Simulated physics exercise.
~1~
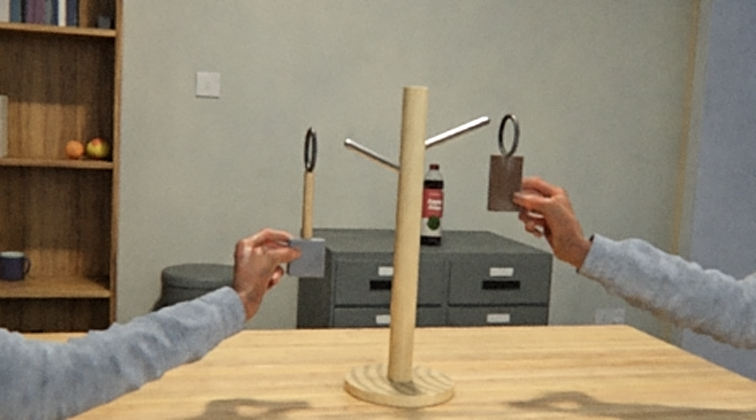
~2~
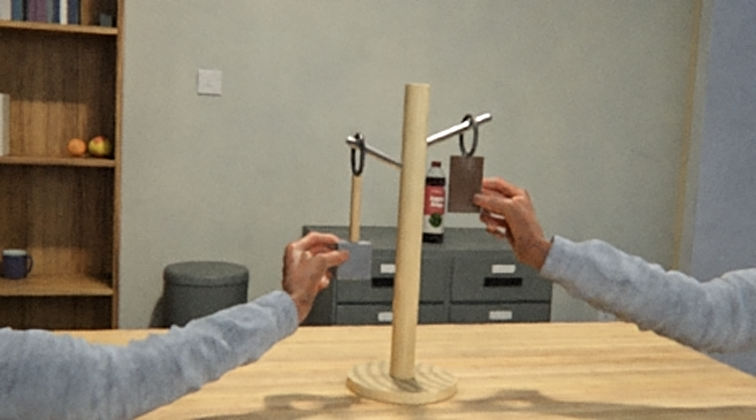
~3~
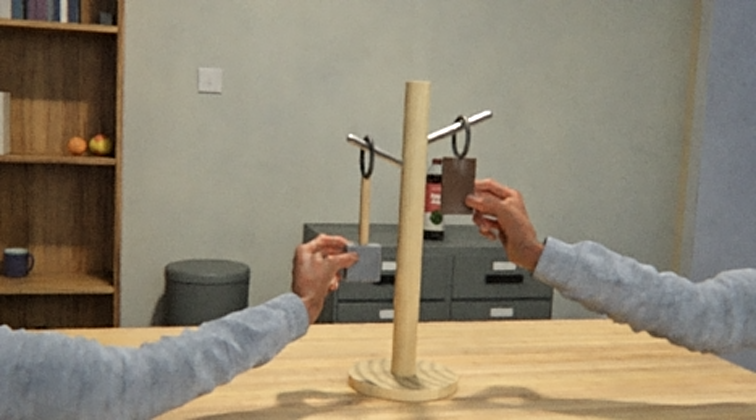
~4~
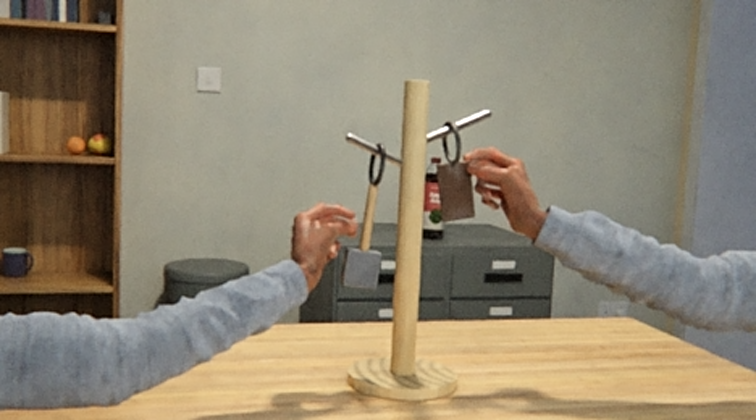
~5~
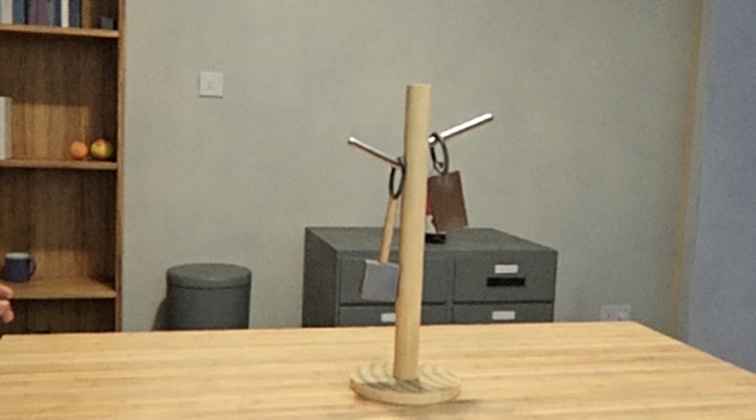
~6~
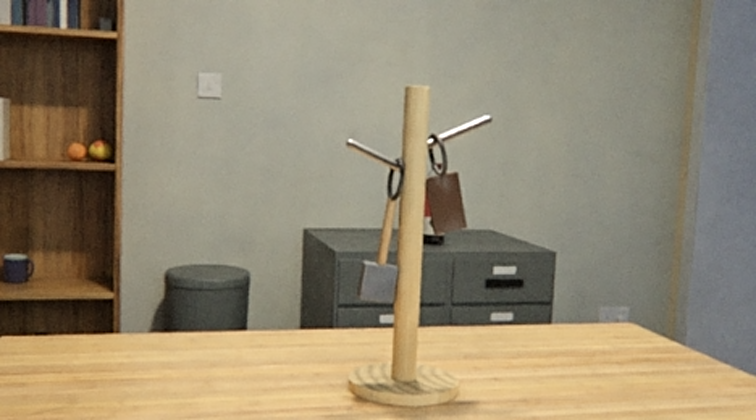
A grey brush with a wooden handle and a brown tag, each topped by a dark ring, are held up by two hands on either side of a wooden post with two slanting metal pegs. The hands move inward, the brush going right and the tag going left, until each ring is around a peg. They ease both things a little farther toward the post, then let go and draw back. The brush and tag slide down the pegs toward the post, tilting as they go. Both end up hanging still beside the post, slightly tipped, with the hands gone.
